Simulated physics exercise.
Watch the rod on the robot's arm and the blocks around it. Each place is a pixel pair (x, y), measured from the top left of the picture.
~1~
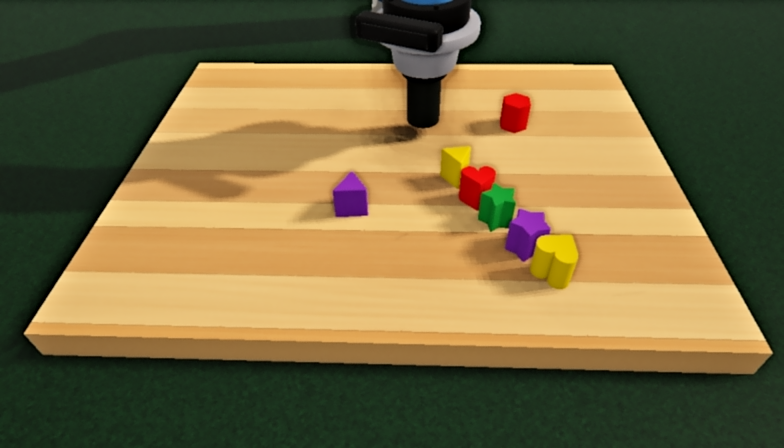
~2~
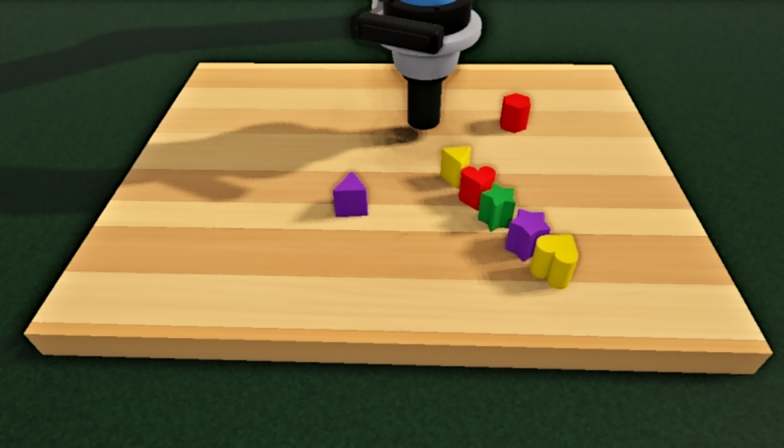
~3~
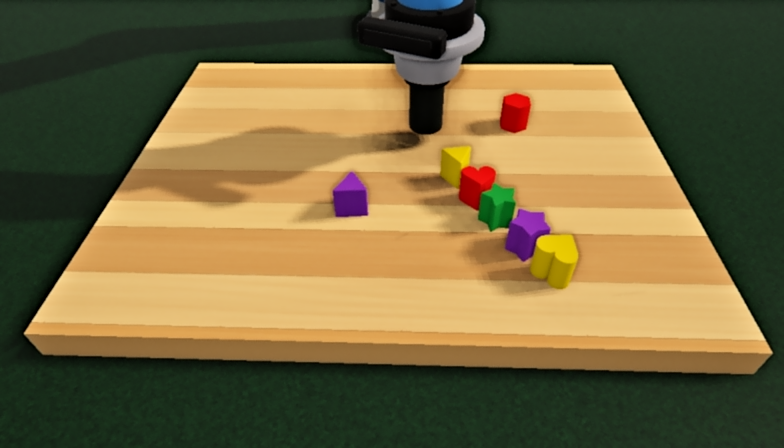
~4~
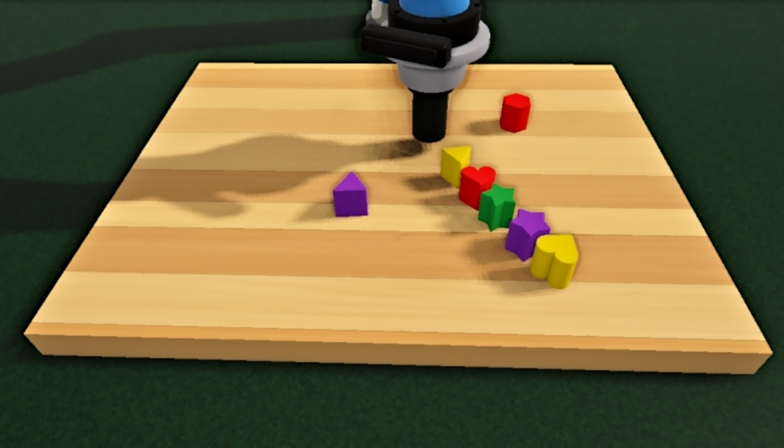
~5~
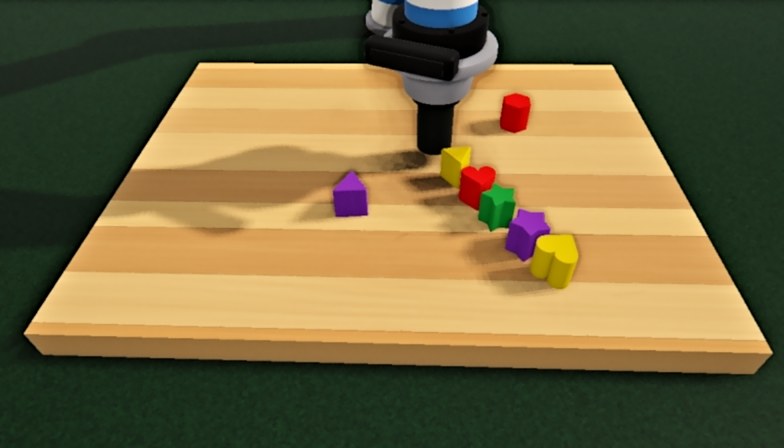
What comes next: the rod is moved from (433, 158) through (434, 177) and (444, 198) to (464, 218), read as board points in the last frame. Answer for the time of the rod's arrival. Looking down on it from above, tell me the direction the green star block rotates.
That block twists clockwise.
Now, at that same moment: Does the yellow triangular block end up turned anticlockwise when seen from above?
Yes.
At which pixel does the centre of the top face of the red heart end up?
I'd say the red heart ends with its top centre at (499, 180).
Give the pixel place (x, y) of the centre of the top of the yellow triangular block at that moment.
I'd say the yellow triangular block ends with its top centre at (475, 163).
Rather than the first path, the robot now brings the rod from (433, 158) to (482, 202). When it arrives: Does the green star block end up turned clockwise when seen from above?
Yes.
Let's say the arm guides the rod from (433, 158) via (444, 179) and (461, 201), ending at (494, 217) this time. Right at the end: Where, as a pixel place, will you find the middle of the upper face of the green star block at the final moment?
It should be at about (553, 207).
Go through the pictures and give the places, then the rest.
Rod tip (423, 120); block tops, yellow triangular block (458, 152); red heart (479, 173); green star block (500, 194); purple star block (531, 220), in the first frame.
Rod (424, 121); blocks unchanged, in the second frame.
Rod (426, 126); blocks unchanged, in the third frame.
Rod (429, 134); blocks unchanged, in the fourth frame.
Rod (434, 145); yellow triangular block (458, 152); red heart (479, 173); green star block (500, 194); purple star block (531, 220), in the fifth frame.
On the path given first. One third of the way, rod (435, 166); yellow triangular block (463, 159), turned 60° anticlockwise.
Two thirds of the way, rod (445, 186); yellow triangular block (474, 163), turned 85° anticlockwise; red heart (484, 177), turned 20° anticlockwise.
At the end, rod (465, 205); yellow triangular block (475, 163), turned 95° anticlockwise; red heart (499, 180), turned 75° anticlockwise; green star block (511, 197), turned 25° clockwise; purple star block in place.
